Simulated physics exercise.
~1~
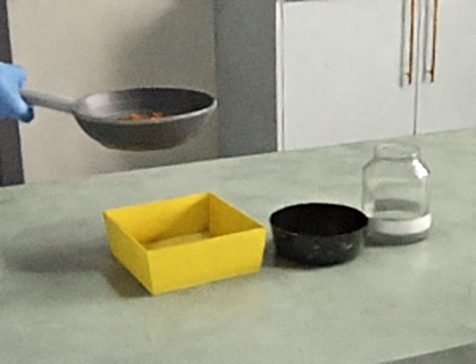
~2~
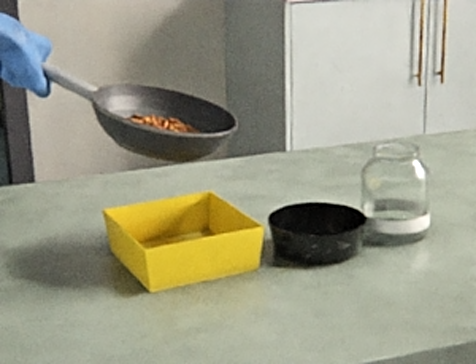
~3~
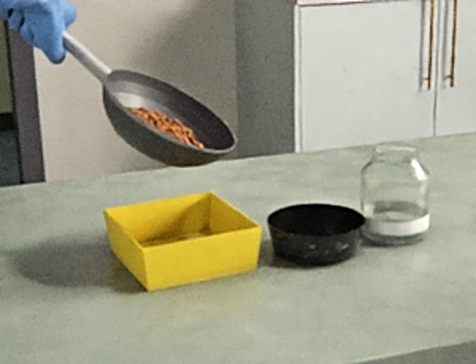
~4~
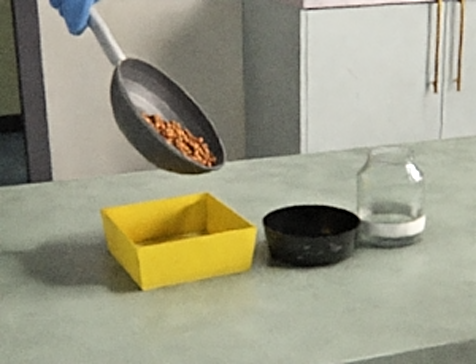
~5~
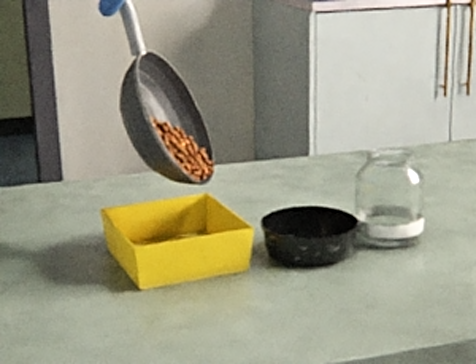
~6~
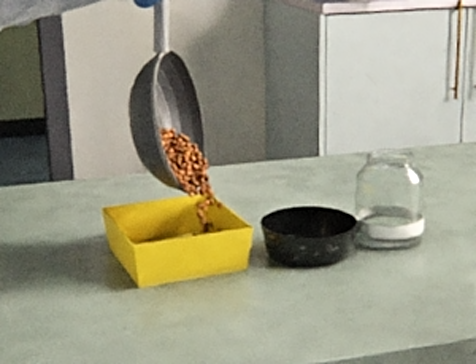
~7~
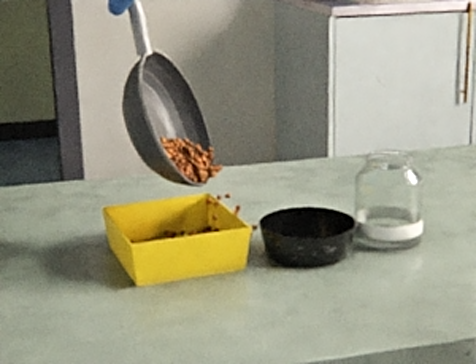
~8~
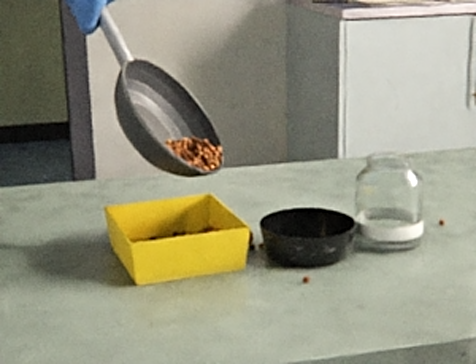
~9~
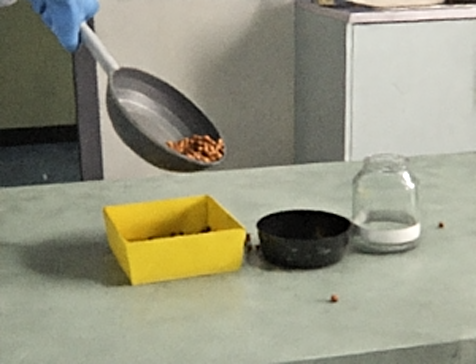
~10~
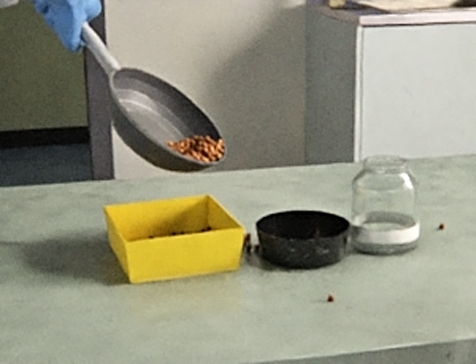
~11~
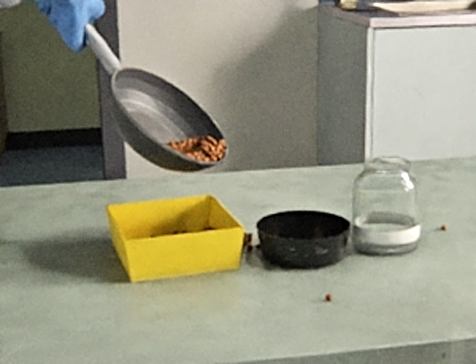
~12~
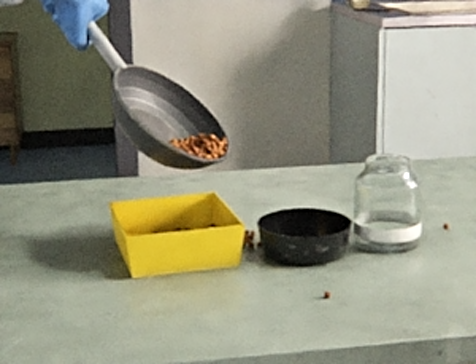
At the start, a blue-gloved hand holds a gray pan-like bowl of small reddish-brown pieces above a green counter, where a yellow tin, a black dish and a clear jar with a white band stand in a row. The hand tips the bowl further and further until it is steeply angled over the tin. Pieces spill from its lip into the yellow tin, and a few scatter onto the counter. The hand then eases the bowl back, and the pouring stops. It ends held still and tilted, with many pieces left inside, while the dish and jar appear to have caught none.
